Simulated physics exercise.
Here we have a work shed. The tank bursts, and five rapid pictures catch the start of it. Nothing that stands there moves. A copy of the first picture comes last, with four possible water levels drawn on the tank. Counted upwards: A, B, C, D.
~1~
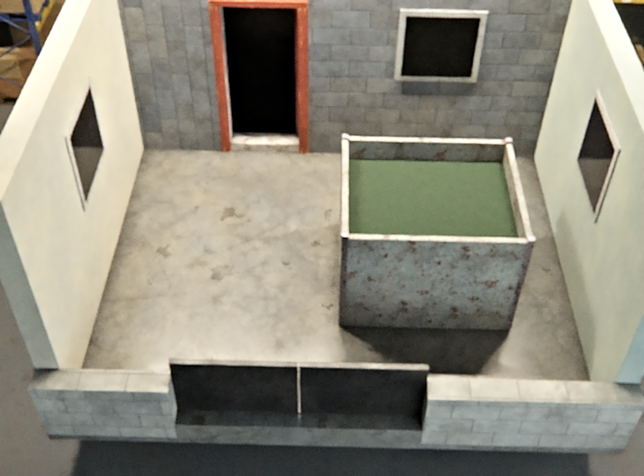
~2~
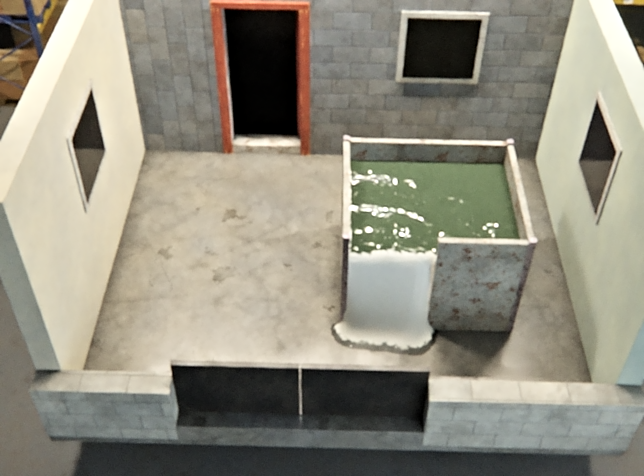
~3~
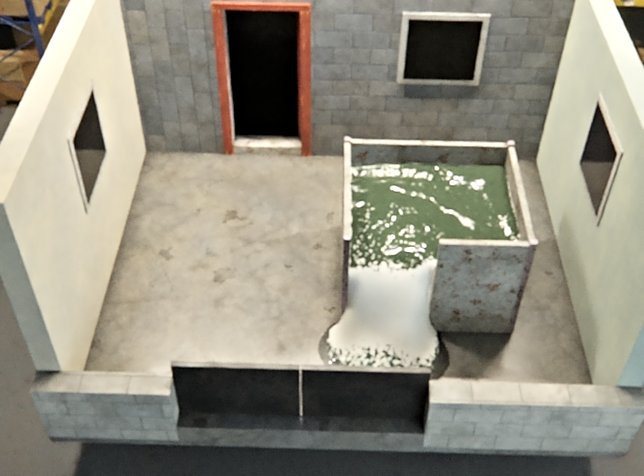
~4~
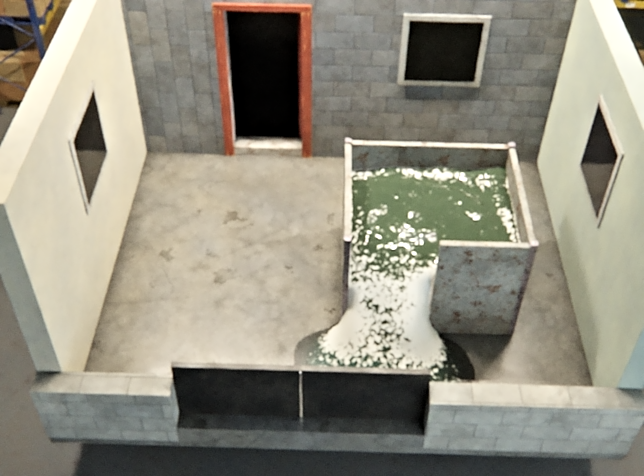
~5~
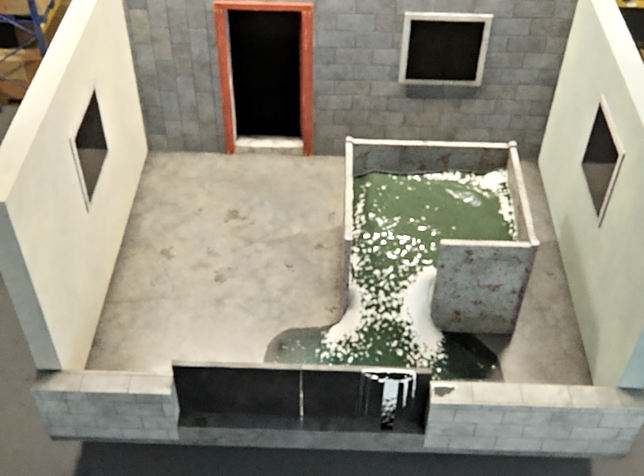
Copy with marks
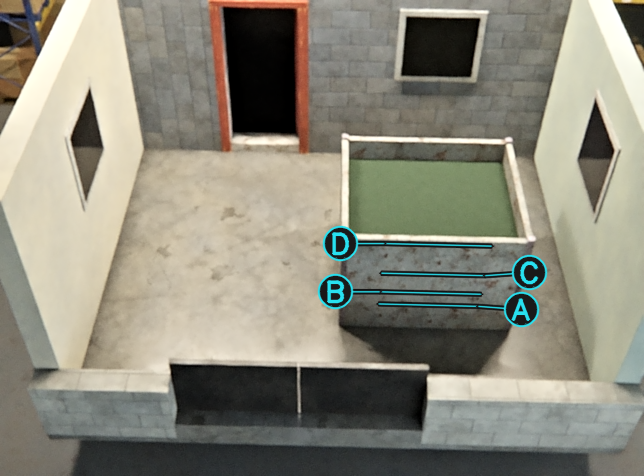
Green water poured through an opening in the front of a raised tank inside a roofless shed, foaming white as it spread across the concrete floor, and then some trickled over the low front gate.
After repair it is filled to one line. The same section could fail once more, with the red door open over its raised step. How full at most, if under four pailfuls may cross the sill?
The answer is mark C.
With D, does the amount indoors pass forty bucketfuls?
No, less.
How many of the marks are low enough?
Three of the four.
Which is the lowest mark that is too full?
Mark D.
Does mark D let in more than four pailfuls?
Yes, it does.
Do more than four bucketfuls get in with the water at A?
No, not at all.
In cyan, A at (428, 305); B at (430, 293); C at (433, 274); D at (437, 244); from the bottom up A, B, C, D.
For mark A, nothing gets over.
For mark B, nothing gets over.
For mark C, a bucket or two gets in.
For mark D, some 15 bucketfuls get in.
